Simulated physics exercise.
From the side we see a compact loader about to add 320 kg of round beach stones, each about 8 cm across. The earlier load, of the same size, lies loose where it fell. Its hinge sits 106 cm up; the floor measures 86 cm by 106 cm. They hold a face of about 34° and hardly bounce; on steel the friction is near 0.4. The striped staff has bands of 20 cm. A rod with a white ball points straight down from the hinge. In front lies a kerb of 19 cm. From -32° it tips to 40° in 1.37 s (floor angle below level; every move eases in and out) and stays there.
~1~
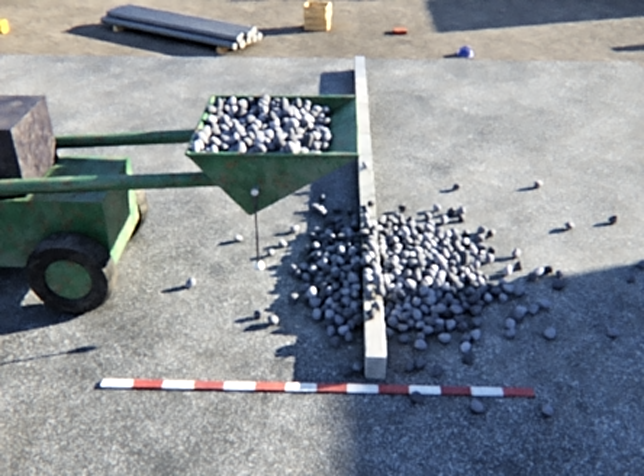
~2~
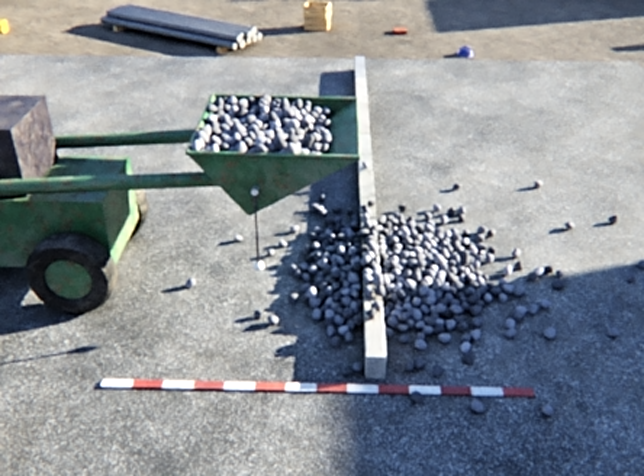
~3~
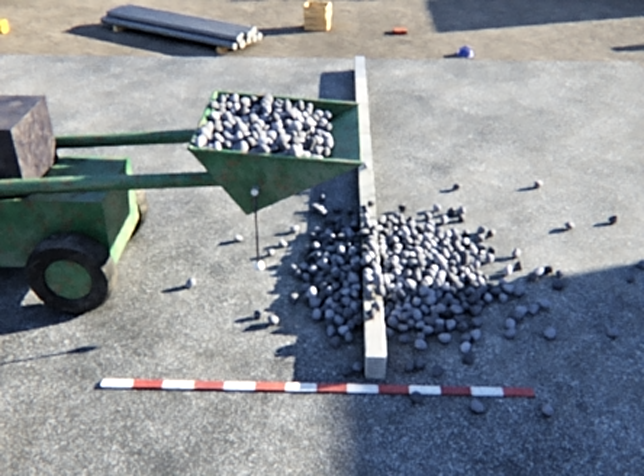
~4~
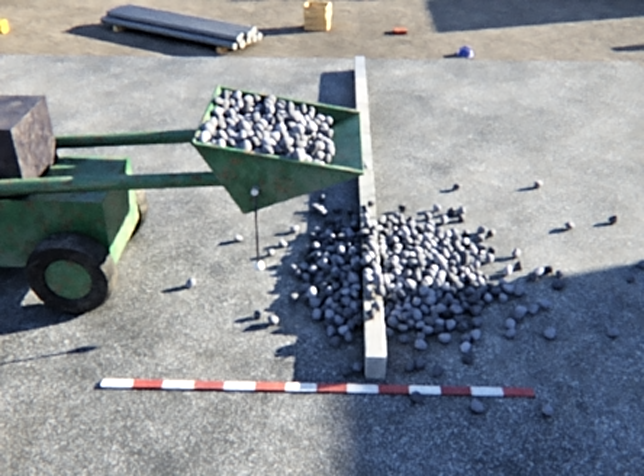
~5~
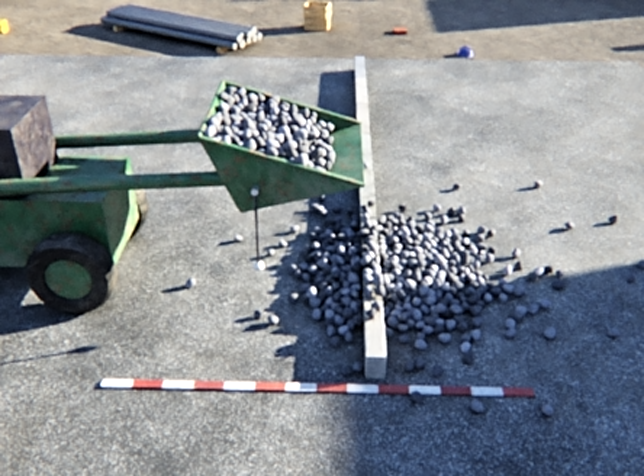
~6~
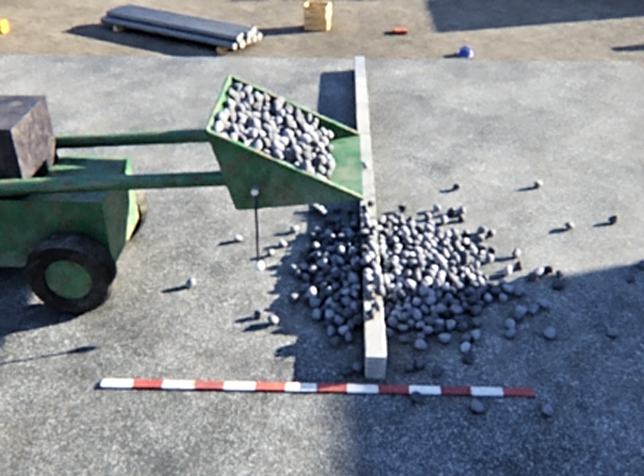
A green loader bucket full of round grey stones slowly tilting forward, its right lip lowering beside a kerb and scattered stone pile.
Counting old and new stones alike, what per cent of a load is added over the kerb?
Close to 43 parts in a hundred.
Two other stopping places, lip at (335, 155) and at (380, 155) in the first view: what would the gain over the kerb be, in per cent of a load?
First some 20, then 70 per cent.
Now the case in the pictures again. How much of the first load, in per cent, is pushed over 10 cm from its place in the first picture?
Roughly 15 per cent of them.
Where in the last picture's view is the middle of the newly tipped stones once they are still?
Around (358, 263).
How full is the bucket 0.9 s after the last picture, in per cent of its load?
It holds some 35 per cent.
Then, 0.5 s after the last picture the floor is at 29°; in per cent of one load, 99 in the bucket, 40 on this side of the kerb, 61 over the kerb; the foremost stones are at (602, 254).
Then, 0.9 s after the last picture the floor is at 40°; in per cent of one load, 35 in the bucket, 94 on this side of the kerb, 71 over the kerb; the foremost stones are at (602, 254).
Then, 1.3 s after the last picture the floor is at 40°; in per cent of one load, 1 in the bucket, 102 on this side of the kerb, 98 over the kerb; the foremost stones are at (602, 254).
Then, 3.8 s after the last picture the floor is at 40°; in per cent of one load, 0 in the bucket, 96 on this side of the kerb, 104 over the kerb; the foremost stones are at (602, 254). Net gain over the kerb, 43.
